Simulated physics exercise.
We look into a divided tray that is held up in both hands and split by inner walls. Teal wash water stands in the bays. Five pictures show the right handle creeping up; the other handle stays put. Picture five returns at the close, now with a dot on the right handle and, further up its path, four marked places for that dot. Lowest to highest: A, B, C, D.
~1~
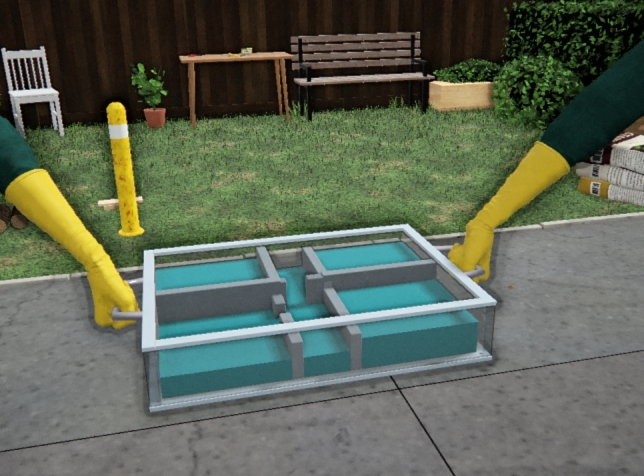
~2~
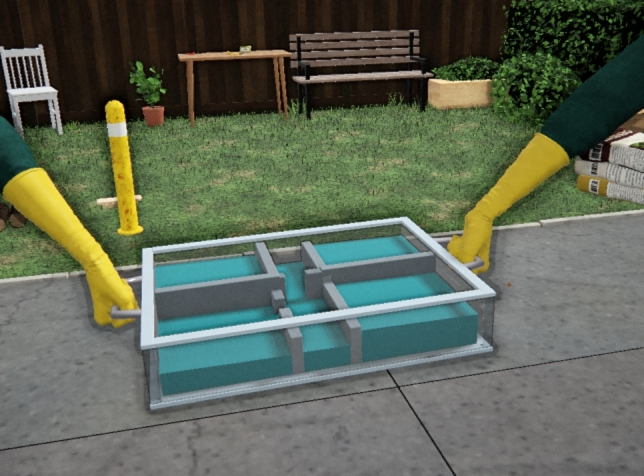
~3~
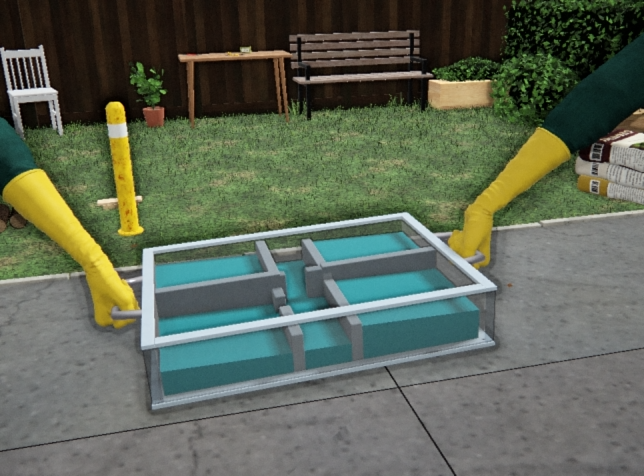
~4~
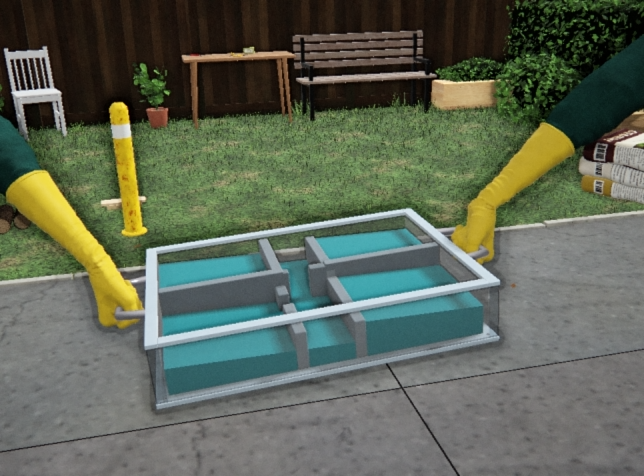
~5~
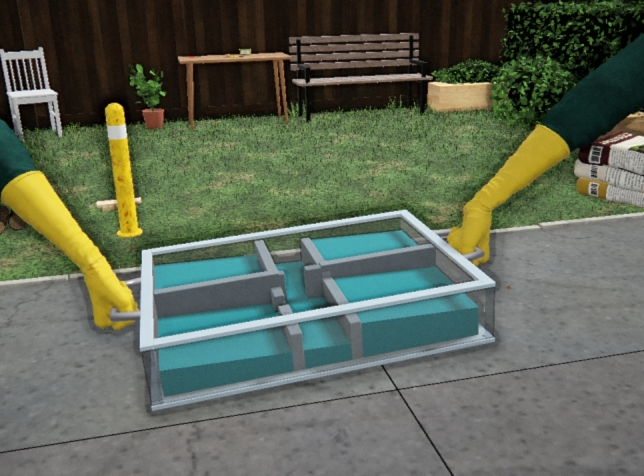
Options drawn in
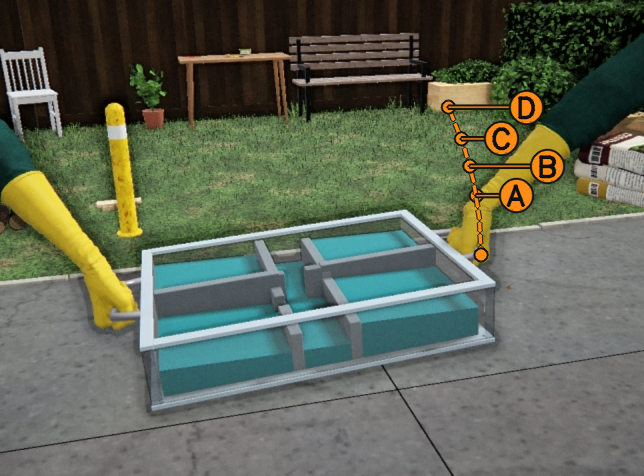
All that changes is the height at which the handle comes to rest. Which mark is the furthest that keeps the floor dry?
A.
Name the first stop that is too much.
The answer is B.
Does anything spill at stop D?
Yes, it does.
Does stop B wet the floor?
Yes.
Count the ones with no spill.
One.
In orange, A at (476, 195); B at (469, 166); C at (461, 138); D at (448, 107).
Choosing A, nothing spills; the front left bay holds the most.
Choosing B, about 13 % goes over the rim.
Choosing C, about 30 % goes over the rim.
Choosing D, about 44 % goes over the rim.
